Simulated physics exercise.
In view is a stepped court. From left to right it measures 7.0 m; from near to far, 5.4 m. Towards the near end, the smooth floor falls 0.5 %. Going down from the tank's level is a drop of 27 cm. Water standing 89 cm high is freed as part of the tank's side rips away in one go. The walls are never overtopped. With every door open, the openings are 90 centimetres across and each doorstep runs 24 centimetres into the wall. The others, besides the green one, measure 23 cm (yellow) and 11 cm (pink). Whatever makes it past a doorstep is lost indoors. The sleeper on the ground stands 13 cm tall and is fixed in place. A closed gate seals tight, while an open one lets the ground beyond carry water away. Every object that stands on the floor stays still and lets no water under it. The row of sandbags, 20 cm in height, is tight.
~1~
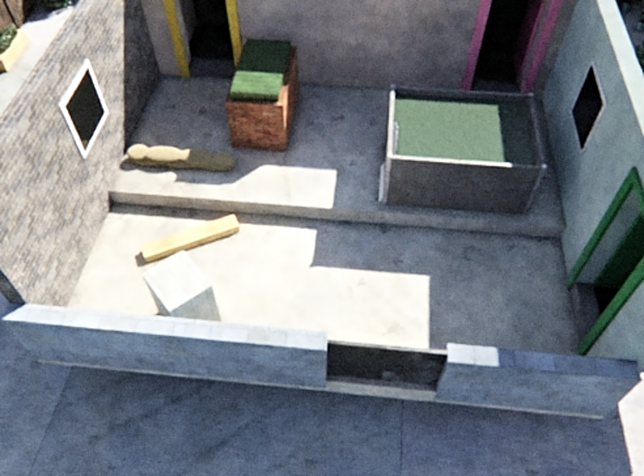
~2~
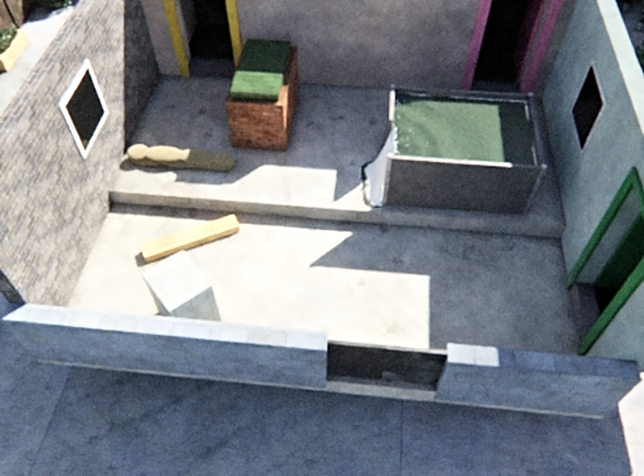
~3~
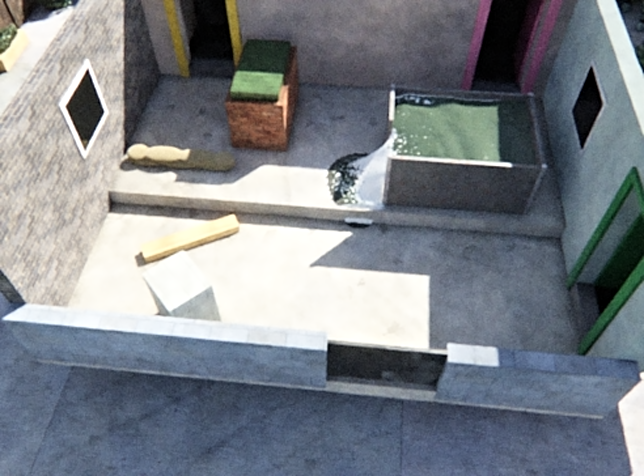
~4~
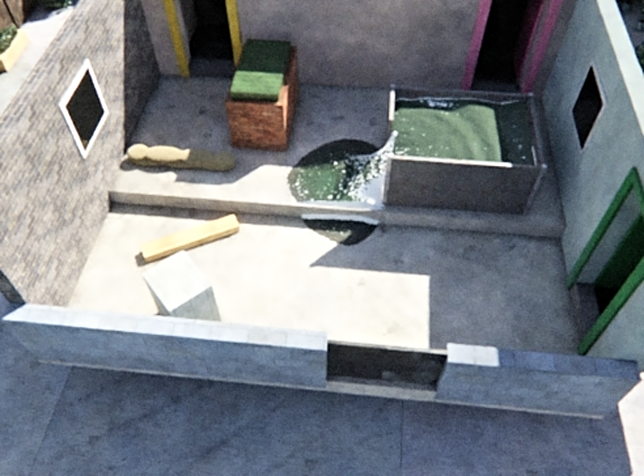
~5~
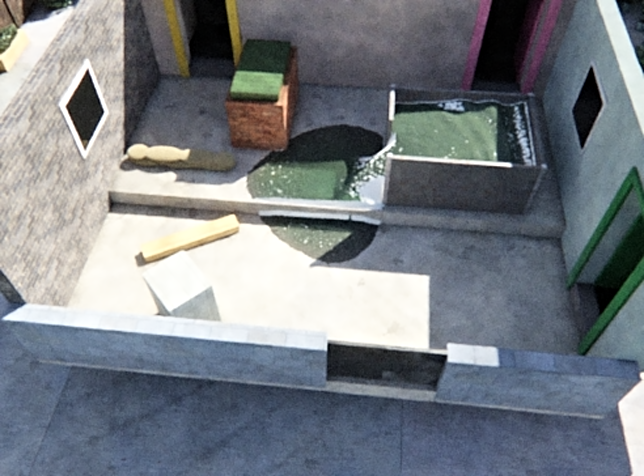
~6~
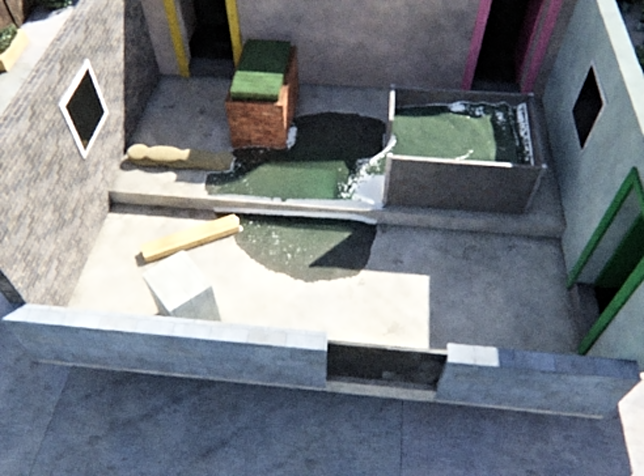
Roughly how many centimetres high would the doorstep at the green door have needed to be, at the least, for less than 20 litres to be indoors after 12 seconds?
At least 12.5 cm or so.
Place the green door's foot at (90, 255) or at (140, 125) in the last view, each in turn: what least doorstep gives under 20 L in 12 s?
In turn: About 19 cm, about 19 cm.
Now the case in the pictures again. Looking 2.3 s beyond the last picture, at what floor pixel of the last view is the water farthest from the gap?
Pixel: About (55, 337).
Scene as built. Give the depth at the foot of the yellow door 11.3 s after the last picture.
Lab note: Depth approx. 6.0 cm.
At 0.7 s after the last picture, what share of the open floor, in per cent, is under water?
Around 40 per cent of the free floor.
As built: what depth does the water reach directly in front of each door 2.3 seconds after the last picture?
Depths, in cm - green: 0, yellow: 11, pink: 0.
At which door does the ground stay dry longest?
Green.
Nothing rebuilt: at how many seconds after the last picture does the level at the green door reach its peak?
Peak time: About 8.5 s.
Then, 0.7 s after the last picture water covers 40 % of the floor, deepest (44 cm) near (376, 189); it has not reached the green door.
Then, 2.3 s after the last picture water covers 55 % of the floor, deepest (34 cm) near (65, 314); it has not reached the green door.
Then, 11.3 s after the last picture water covers 90 % of the floor, deepest (18 cm) near (577, 387); 16 cm at the green door, 0 litres in over its 21 cm doorstep.
At the green door as built, the water peaked near 19 cm, 8.3 s after the last picture.
Run again over the same 12 s with other heights there, 36 litres in over 11 cm, 7 litres over 14.5 cm. The limit of 20 litres is kept from about 12.5 cm up.
